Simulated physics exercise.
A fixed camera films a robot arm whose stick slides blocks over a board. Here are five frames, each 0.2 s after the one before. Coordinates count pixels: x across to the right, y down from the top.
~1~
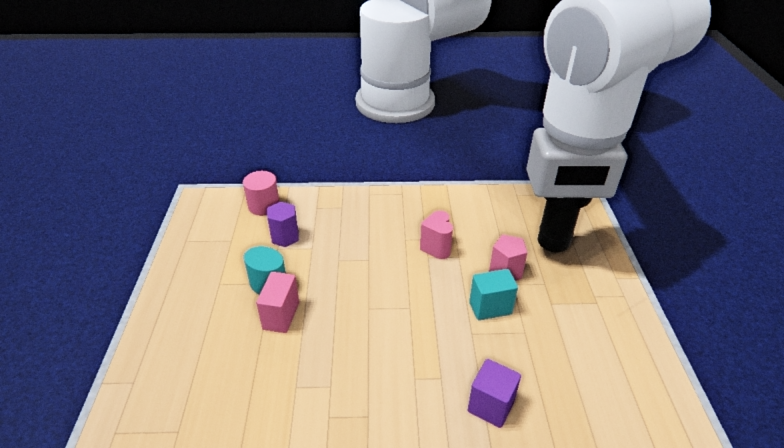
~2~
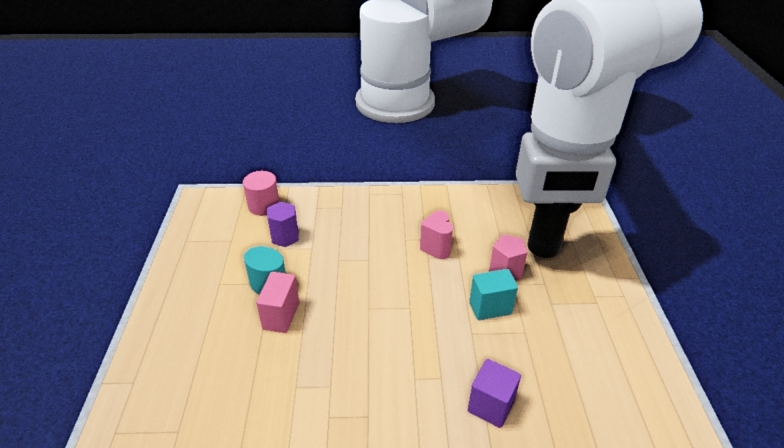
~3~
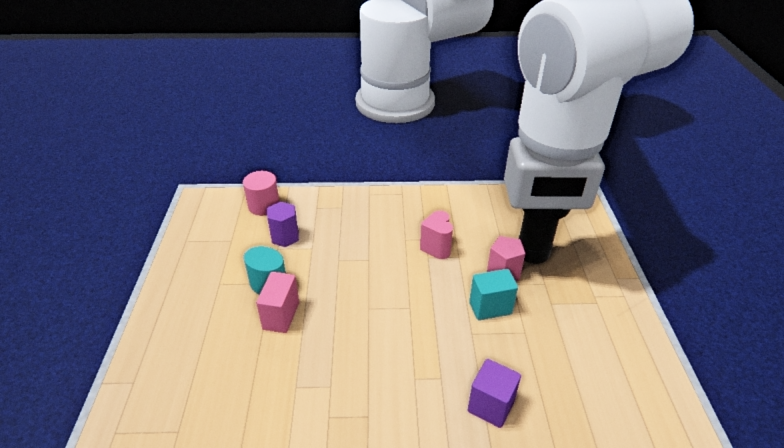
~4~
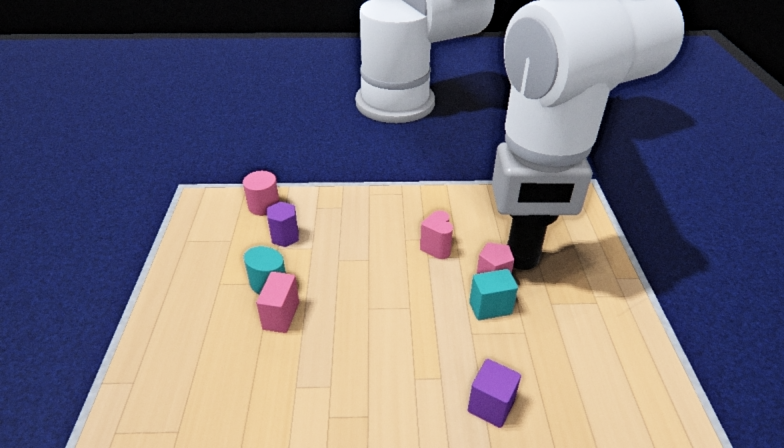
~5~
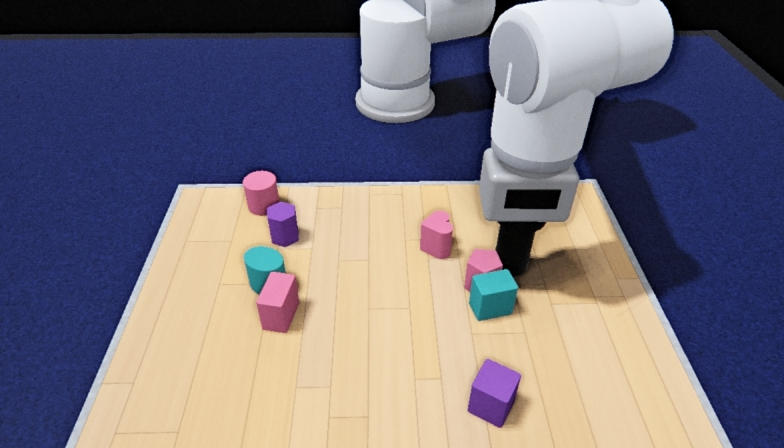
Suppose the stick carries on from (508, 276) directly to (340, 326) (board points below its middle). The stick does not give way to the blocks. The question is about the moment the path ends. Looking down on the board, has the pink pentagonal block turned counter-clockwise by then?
The answer is yes.
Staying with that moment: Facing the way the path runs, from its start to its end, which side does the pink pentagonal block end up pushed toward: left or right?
It goes toward the left-hand side.
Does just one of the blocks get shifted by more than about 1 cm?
Yes, I think so.
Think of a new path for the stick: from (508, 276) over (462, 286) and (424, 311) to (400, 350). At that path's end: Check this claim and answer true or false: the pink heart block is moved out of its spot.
That statement is not accurate.
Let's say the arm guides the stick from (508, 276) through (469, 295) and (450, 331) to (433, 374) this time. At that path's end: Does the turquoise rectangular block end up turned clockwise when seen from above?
The answer is no.
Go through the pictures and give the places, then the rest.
Lower end of the stick (553, 243), tops of blocks, pink pentagonal block (511, 245), turquoise rectangular block (495, 281), in the first picture.
Stick (543, 248), blocks as before, in the second picture.
Stick (533, 254), pink pentagonal block (509, 247), in the third picture.
Stick (522, 259), pink pentagonal block (497, 253), in the fourth picture.
Stick (510, 266), pink pentagonal block (485, 259), turquoise rectangular block (495, 281), in the fifth picture.
On the path given first. One third of the way, stick (456, 282); pink pentagonal block (434, 280), turned 35° anticlockwise.
Two thirds of the way, stick (400, 298); pink pentagonal block (380, 305), turned 70° anticlockwise.
At the end, stick (340, 316); pink pentagonal block (350, 326), turned 160° anticlockwise; turquoise rectangular block not moved.
